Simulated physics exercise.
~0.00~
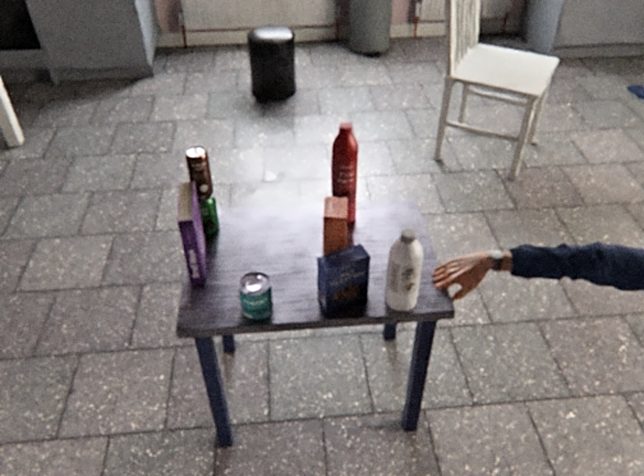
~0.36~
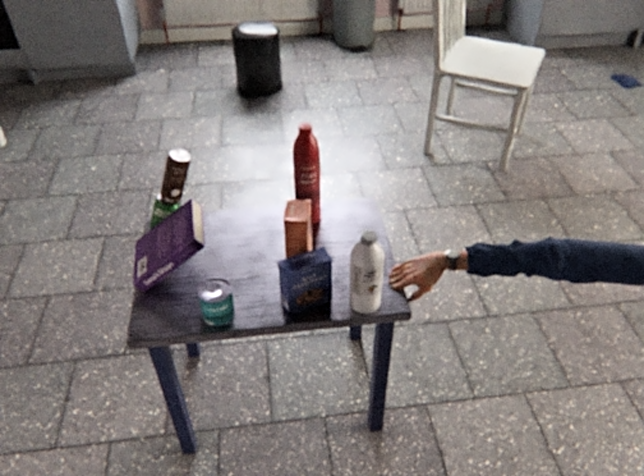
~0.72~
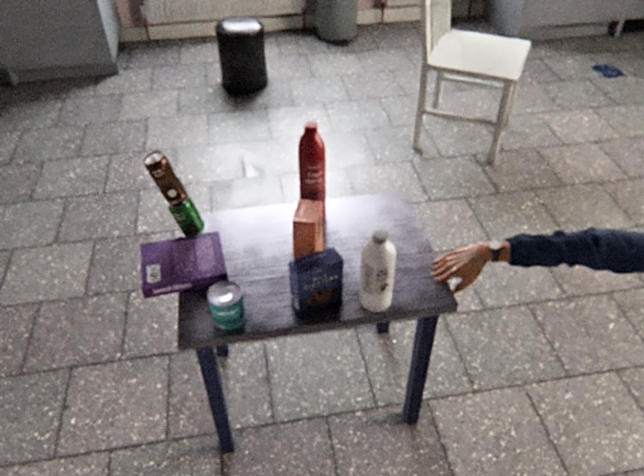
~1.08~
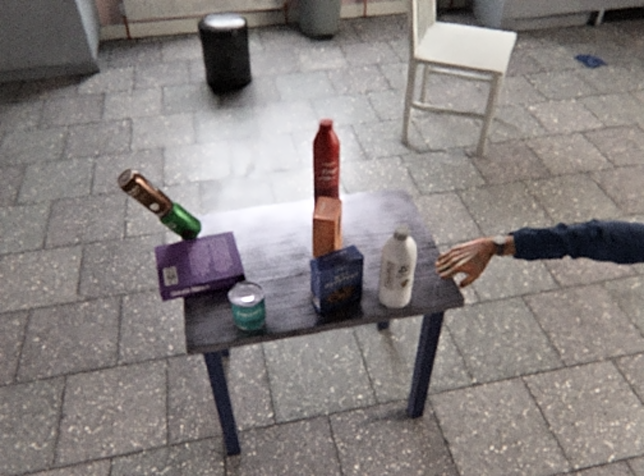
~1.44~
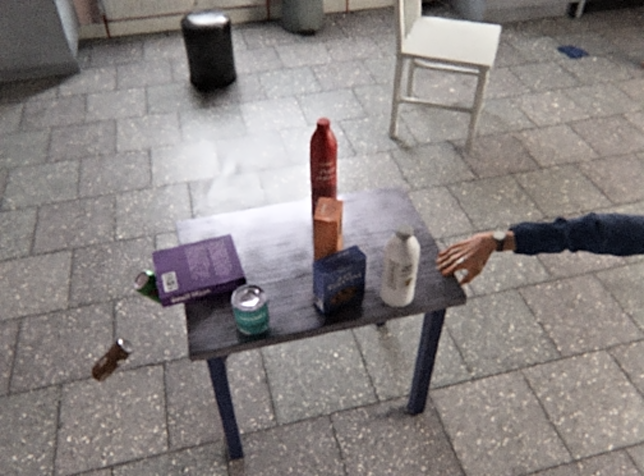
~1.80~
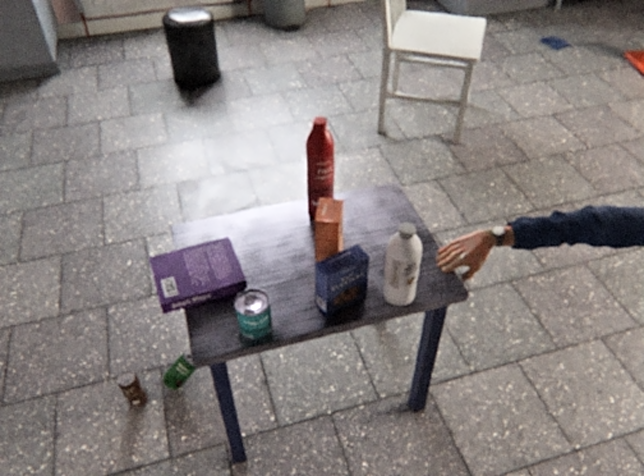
Hand jolting a small table, purple box toppling flat and green and brown cans falling off the left side onto the floor.
